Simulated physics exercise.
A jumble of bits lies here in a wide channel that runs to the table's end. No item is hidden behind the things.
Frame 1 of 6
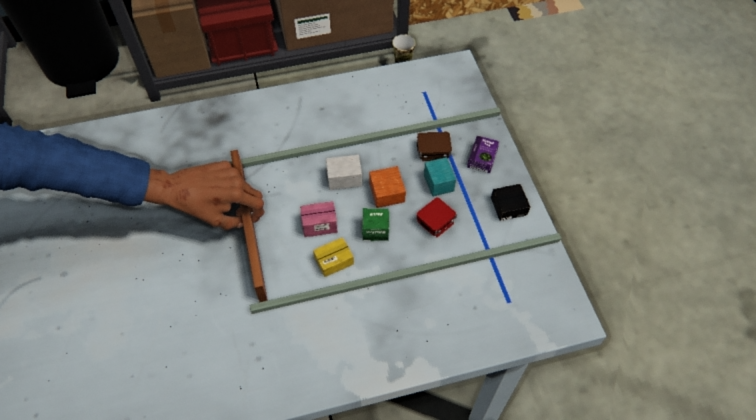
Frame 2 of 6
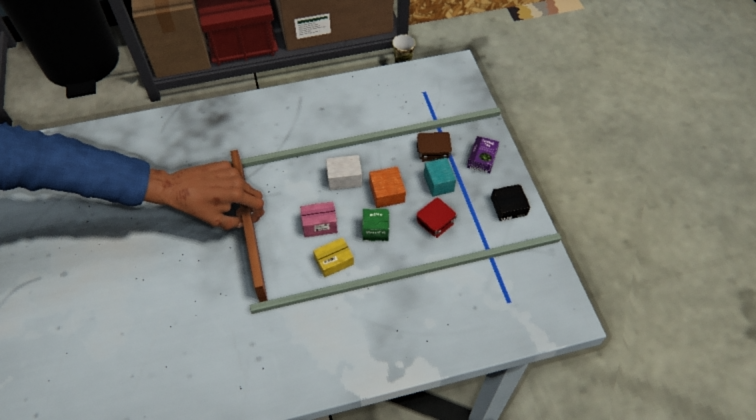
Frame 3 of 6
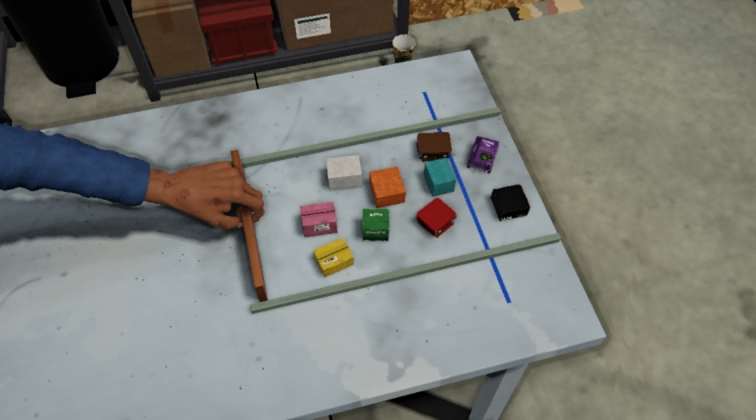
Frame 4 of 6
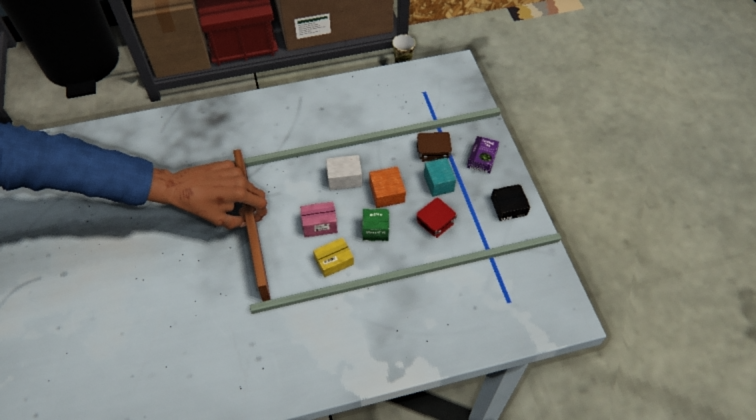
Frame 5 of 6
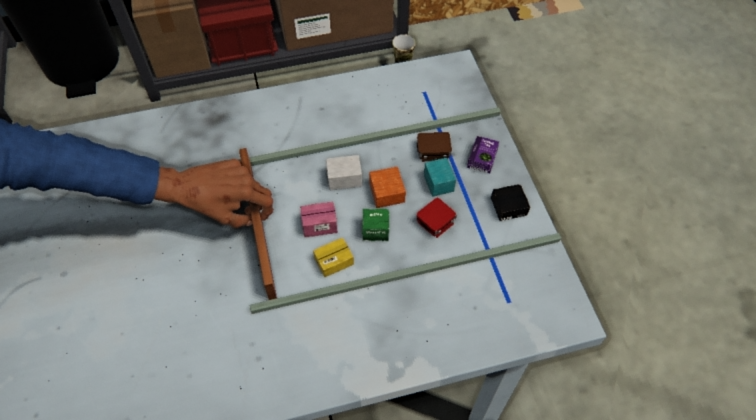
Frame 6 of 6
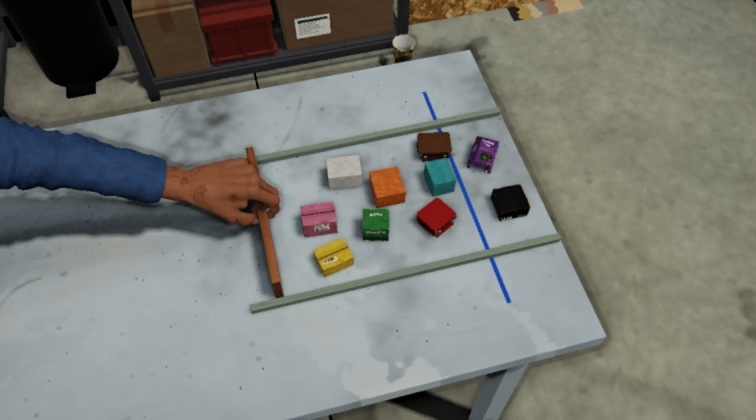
The clip shows a hand holding a wooden board upright between two pale rails on a table, near a scattering of small coloured boxes. The board stays still at first, then slides slightly right, while the boxes remain unmoved.
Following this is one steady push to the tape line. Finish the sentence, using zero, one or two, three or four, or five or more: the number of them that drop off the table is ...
The number that drop off the table is one or two.
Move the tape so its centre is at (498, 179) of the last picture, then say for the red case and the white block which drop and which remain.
Red case down, white block still up.
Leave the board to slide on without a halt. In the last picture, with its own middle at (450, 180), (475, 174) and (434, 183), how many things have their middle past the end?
1, 3, 0.
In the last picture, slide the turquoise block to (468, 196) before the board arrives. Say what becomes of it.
The turquoise block remains up.
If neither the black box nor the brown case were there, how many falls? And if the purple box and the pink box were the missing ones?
I'd say 1 the first time and 0 the second time.
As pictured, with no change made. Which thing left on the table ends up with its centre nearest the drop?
Turquoise block ends nearest.
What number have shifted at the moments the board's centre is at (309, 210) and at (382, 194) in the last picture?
At the first spot 2, then 7.
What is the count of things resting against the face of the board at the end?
In total, 3.
Soon after, none off yet; black box at rest near (510, 202); purple box at rest near (483, 155); brown case at rest near (434, 147).
In the end, the number that fall off is one or two; gone, purple box and black box.
